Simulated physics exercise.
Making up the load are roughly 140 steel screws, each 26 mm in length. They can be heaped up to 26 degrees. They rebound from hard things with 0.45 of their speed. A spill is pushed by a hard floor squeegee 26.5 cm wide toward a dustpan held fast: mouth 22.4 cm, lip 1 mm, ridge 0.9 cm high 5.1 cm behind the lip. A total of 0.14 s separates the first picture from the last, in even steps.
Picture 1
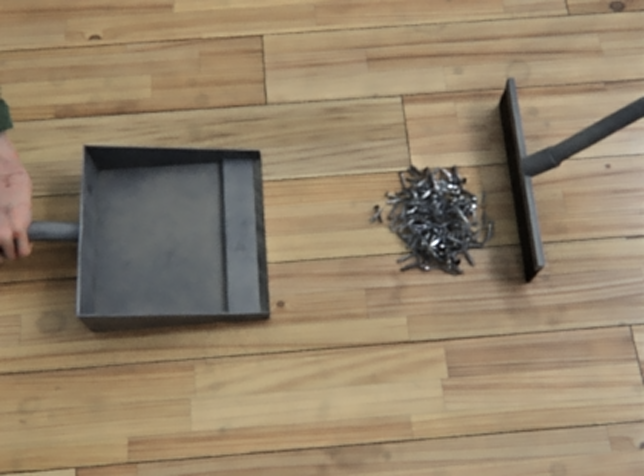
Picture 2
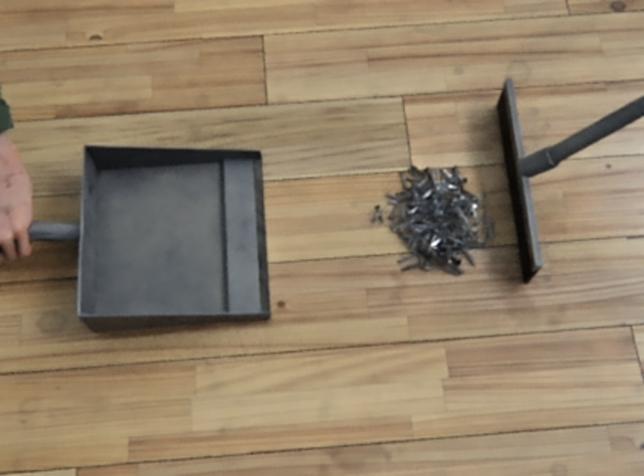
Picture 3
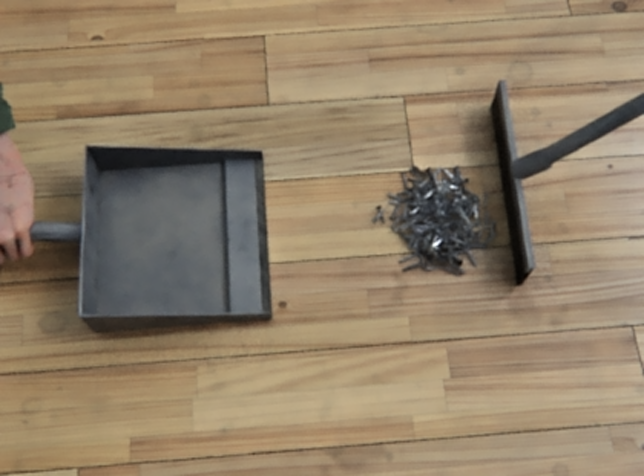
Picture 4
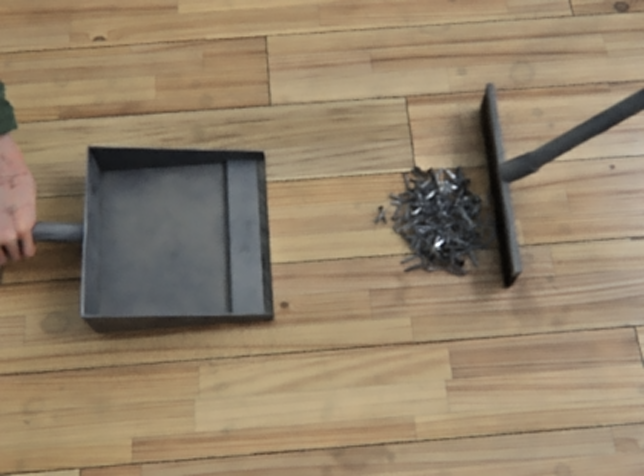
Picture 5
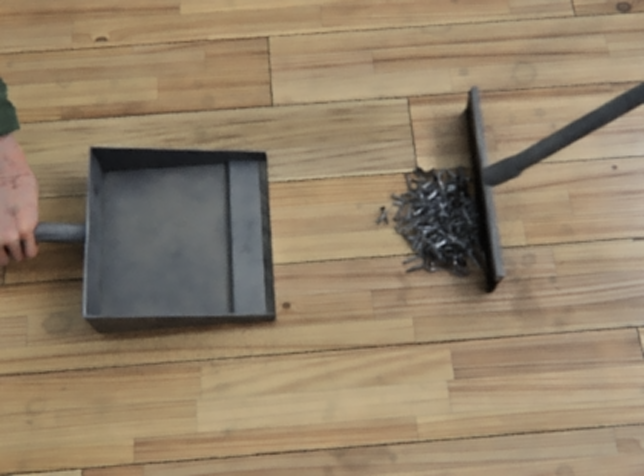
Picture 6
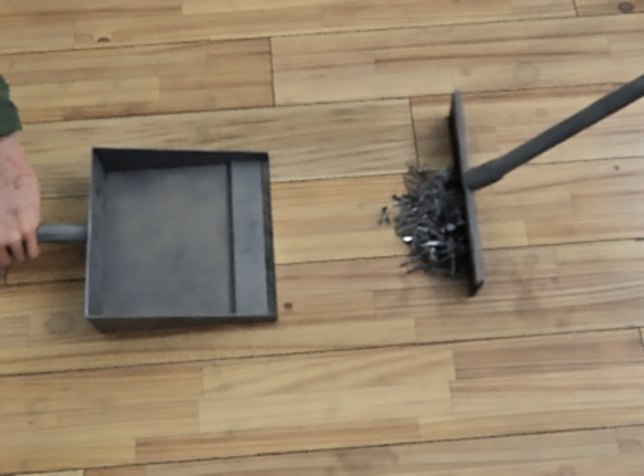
In this clip, a hand holds a grey metal dustpan on a wooden floor at left while a long-handled blade at right moves slowly left, meets a pile of small metal screws and presses its near side inward.
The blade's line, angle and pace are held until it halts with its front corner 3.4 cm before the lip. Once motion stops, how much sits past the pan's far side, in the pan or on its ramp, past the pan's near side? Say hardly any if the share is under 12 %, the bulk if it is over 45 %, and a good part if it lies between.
Past the pan's far side: A small amount; in the pan or on its ramp: A large amount; past the pan's near side: A small amount.
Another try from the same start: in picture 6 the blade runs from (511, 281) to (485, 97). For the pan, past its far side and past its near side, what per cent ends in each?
Pan: 25, far side: 0, near side: 10.
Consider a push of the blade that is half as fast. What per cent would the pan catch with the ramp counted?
It would be around 35 percent.
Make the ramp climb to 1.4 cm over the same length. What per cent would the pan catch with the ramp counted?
It would be roughly 55 percent.
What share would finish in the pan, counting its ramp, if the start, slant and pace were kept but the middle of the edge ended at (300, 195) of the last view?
I'd expect around 60 per cent.
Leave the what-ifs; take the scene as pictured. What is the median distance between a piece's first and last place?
I'd say near 24 cm.
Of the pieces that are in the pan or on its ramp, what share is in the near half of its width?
Roughly 60 per cent.
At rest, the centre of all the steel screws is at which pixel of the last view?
I'd say roughly (260, 245).
Then, 0.13 s after the last picture, middle of the blade 14 cm from the lip; 0 % over the lip, far side 0 %, near side 0 %.
Then, 0.22 s after the last picture, middle of the blade 6 cm from the lip; 0 % over the lip, far side 0 %, near side 0 %.
Then, 0.44 s after the last picture, middle of the blade 4 cm from the lip; 65 % over the lip, far side 5 %, near side 5 %.
In the end, far side 5 %, pan 65 %, near side 5 %, in front of the lip or behind the blade 30 %.
